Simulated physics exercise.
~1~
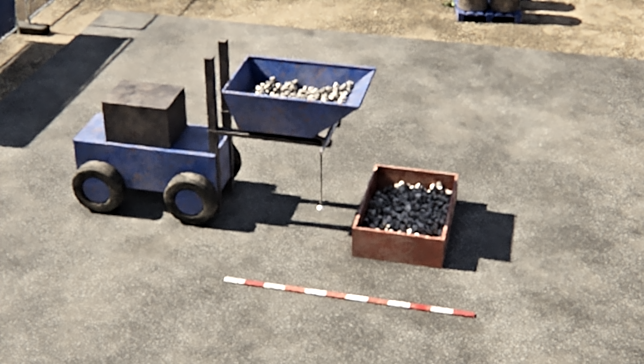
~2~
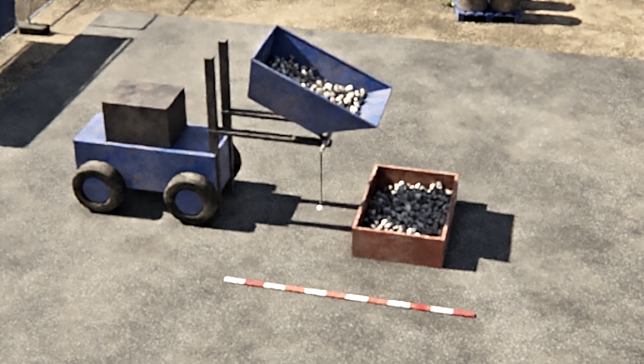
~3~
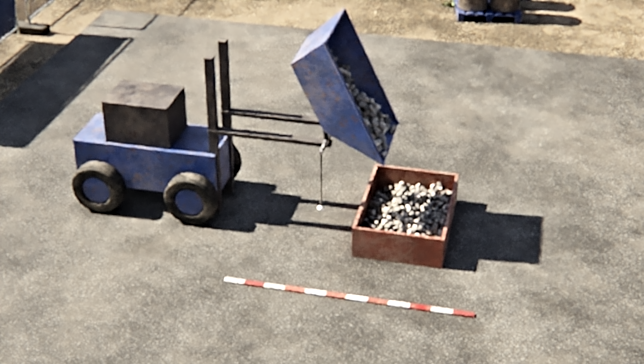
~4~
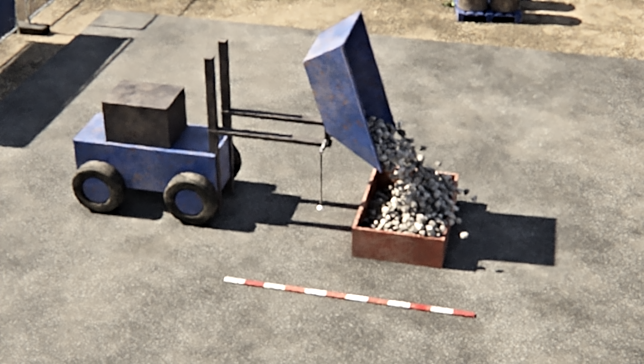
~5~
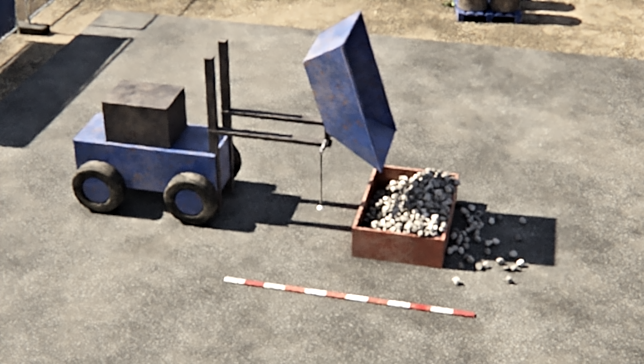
A blue forklift tips its skip of stones into a red bin, spilling some beside it.
